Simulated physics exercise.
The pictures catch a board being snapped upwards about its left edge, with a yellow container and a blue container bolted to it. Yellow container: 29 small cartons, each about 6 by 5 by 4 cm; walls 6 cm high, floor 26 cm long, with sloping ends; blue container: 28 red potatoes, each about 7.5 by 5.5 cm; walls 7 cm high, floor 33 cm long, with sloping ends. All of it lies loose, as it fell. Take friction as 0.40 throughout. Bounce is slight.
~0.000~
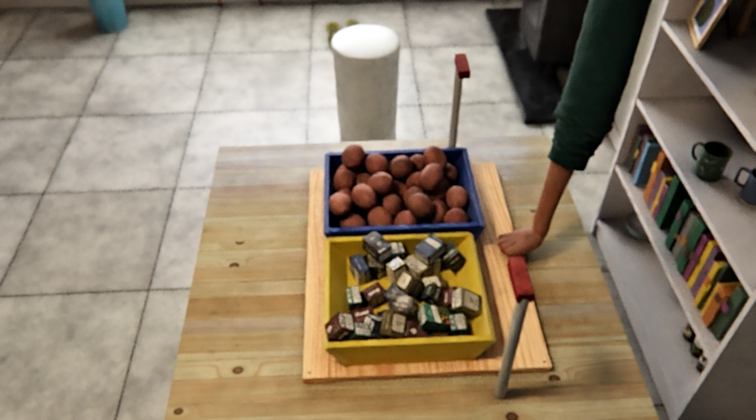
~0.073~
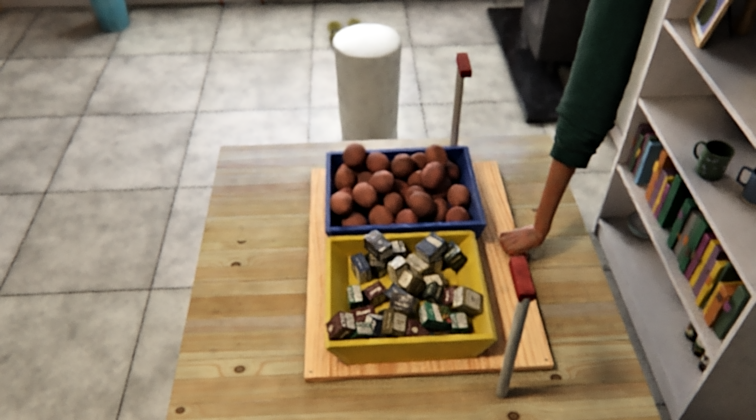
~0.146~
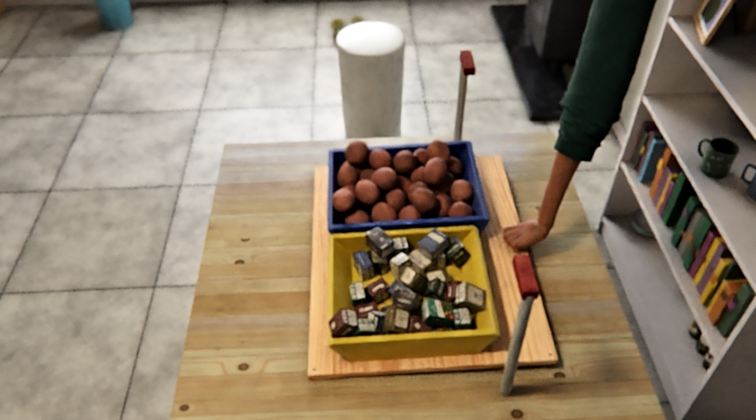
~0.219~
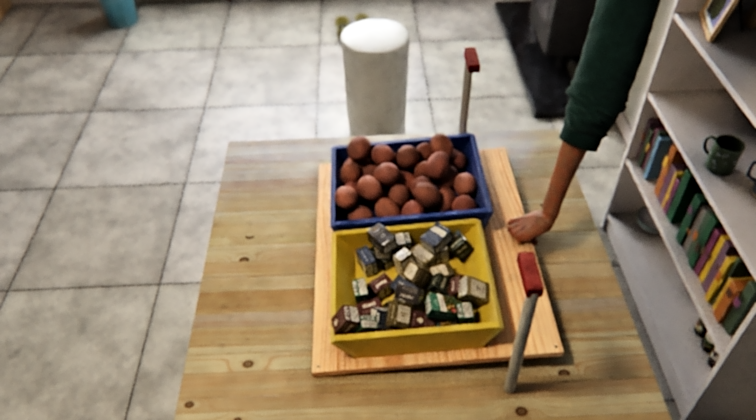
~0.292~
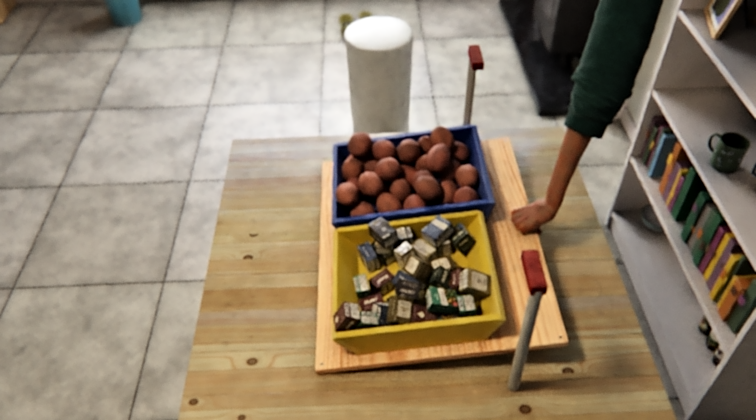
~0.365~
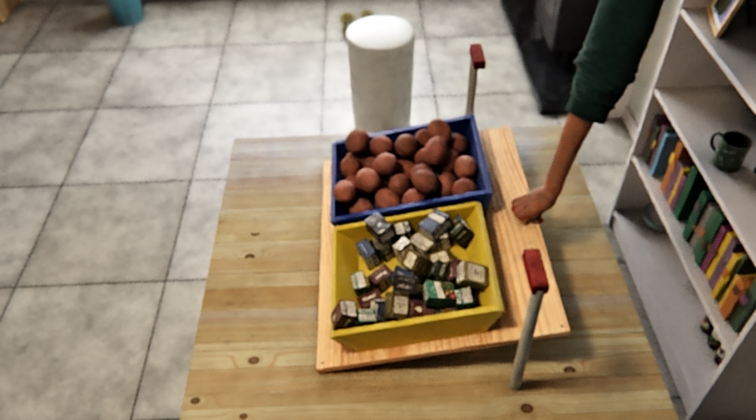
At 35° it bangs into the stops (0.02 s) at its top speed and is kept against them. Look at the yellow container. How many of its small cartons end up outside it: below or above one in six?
It sheds fewer than one in six of them.
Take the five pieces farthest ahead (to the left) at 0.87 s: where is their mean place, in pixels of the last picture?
Near (305, 213).
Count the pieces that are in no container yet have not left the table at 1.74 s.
Roughly 6.
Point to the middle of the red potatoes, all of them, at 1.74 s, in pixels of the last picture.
At about (356, 161).
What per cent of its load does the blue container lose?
Blue container 20 per cent.
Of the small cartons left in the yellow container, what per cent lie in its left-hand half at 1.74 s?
Roughly 80 in a hundred.
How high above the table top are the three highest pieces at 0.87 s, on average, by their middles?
About 28 cm.
After 0.63 s, it hits the stops.
After 0.73 s, tilt 35°; yellow container 29 in, 0 out and blue container 28 in, 0 out.
After 0.87 s, tilt 35°; yellow container 27 in, 2 out and blue container 27 in, 1 out.
After 1.13 s, tilt 35°; yellow container 27 in, 2 out and blue container 25 in, 3 out.
Outcome (at 1.74 s), yellow container 27 in, 2 out and blue container 23 in, 5 out. Asked share, 2 of 29, 7 per cent.
